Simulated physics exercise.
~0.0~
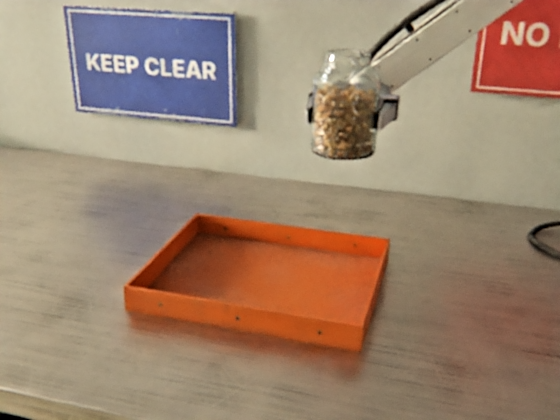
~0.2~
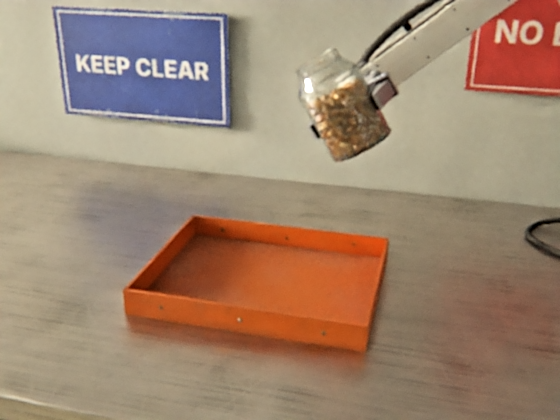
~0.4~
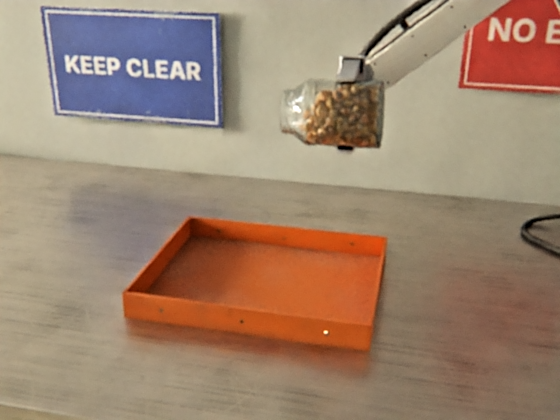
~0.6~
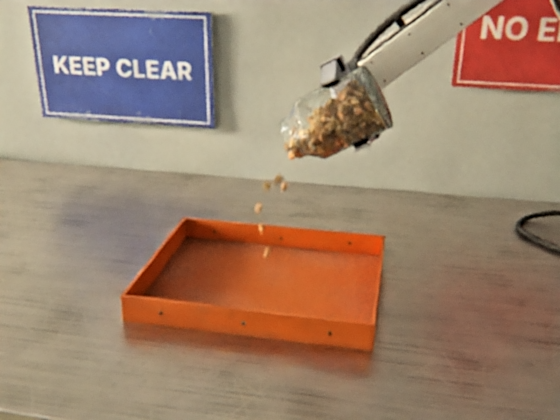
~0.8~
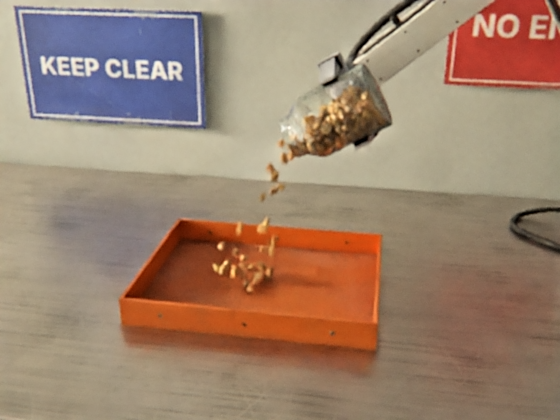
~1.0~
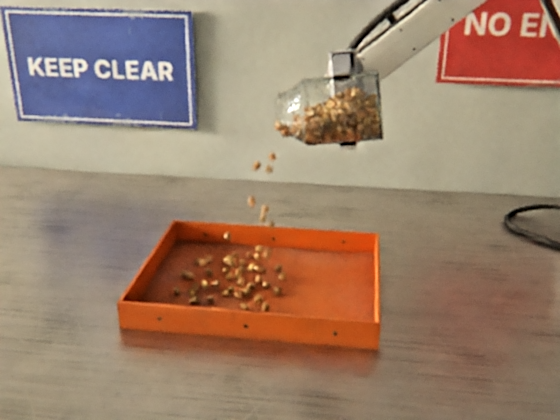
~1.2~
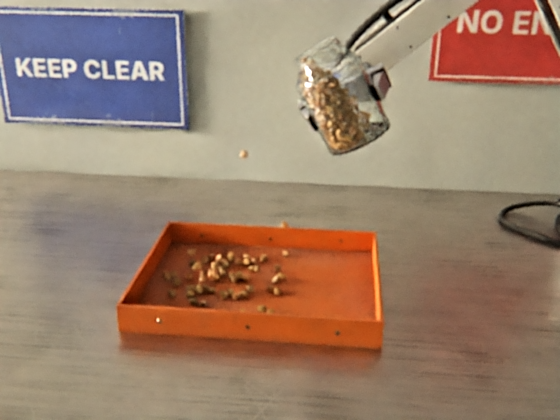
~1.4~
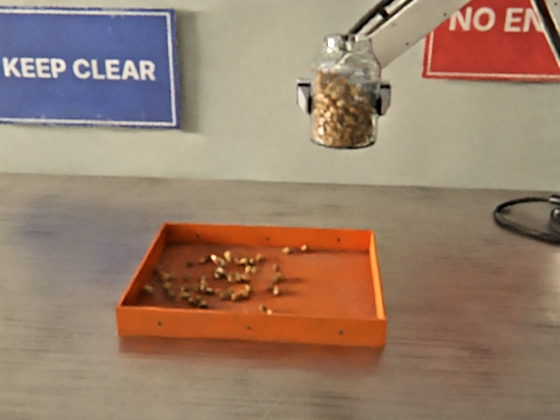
On a grey, streaked tabletop against a pale wall, seen from slightly above with the view drifting gently sideways, a shallow orange tray sits below a robotic gripper. The gripper holds a clear jar of brown and tan beans between a blue "KEEP CLEAR" sign on the left and a partly visible red sign on the right. The jar tips leftward past horizontal until its mouth points down, and beans tumble into the tray, scattering. It then turns back upright as the last few drop. A small, loose scatter rests in the tray, while most beans remain in the jar.
